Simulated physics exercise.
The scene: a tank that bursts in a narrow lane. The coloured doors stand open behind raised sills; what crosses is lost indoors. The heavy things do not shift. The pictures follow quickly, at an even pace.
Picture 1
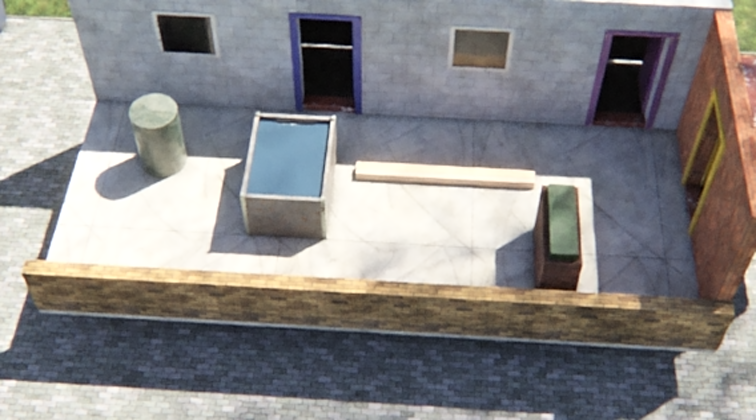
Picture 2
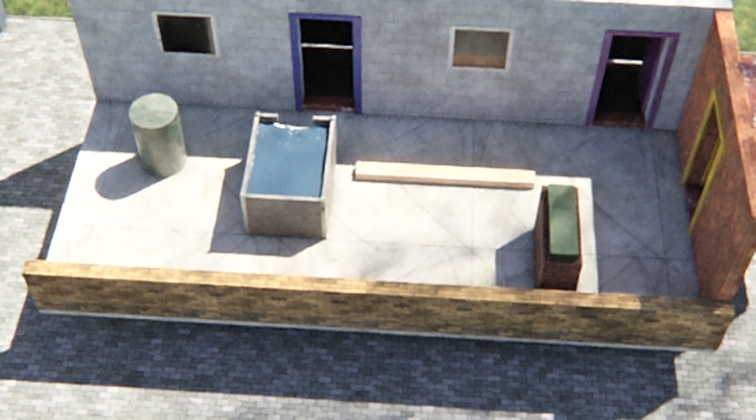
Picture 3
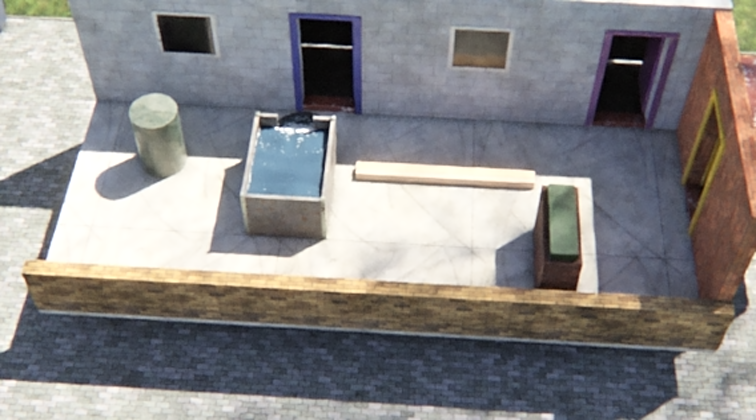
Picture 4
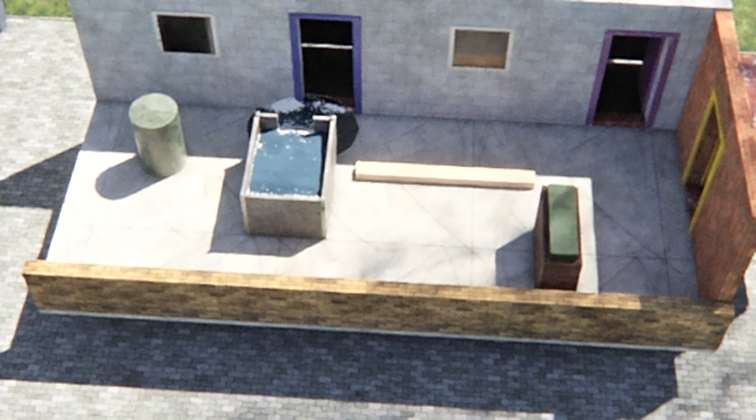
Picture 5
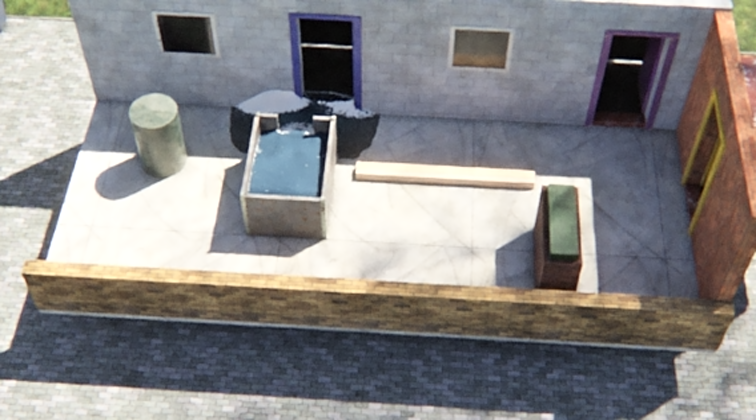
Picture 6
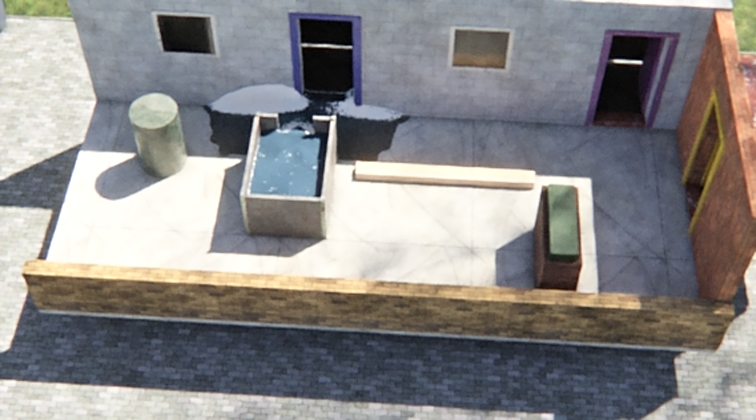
Water burst out of the far side of an open tank in a walled yard, spreading dark across the paving to the left and right along the building wall, near a purple-framed doorway.
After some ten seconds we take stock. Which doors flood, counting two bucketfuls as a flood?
The purple door stays under that; the yellow door stays under that; the blue door takes more than that.
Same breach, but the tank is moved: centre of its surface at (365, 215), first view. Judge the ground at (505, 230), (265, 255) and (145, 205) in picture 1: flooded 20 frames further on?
In turn: Covered, clear, dry.
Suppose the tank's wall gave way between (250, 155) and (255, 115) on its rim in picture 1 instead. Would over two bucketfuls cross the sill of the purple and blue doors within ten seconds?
My reading: Purple door keeps below it, blue door lets less in.
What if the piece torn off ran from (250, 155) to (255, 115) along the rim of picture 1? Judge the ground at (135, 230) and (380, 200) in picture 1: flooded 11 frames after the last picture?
In that order: Flooded, clear.
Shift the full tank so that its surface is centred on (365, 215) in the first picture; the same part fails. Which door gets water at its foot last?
It is the yellow-painted one.
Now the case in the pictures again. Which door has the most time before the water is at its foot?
The yellow one.
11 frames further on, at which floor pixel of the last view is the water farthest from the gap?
I would point to (602, 133).
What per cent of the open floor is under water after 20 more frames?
I make it 35 per cent.
A moment on, water covers 15 % of the floor; the purple door not reached, the yellow door not reached, the blue door far over two buckets in.
Next, water covers 25 % of the floor; the purple door not reached, the yellow door not reached, the blue door far over two buckets in.
Then, water covers 35 % of the floor; the purple door wet at the sill, nothing in, the yellow door not reached, the blue door far over two buckets in.
Later, water covers 40 % of the floor; the purple door wet at the sill, nothing in, the yellow door wet at the sill, nothing in, the blue door far over two buckets in.
In the end, water covers 50 % of the floor; the purple door wet at the sill, nothing in, the yellow door wet at the sill, nothing in, the blue door far over two buckets in.
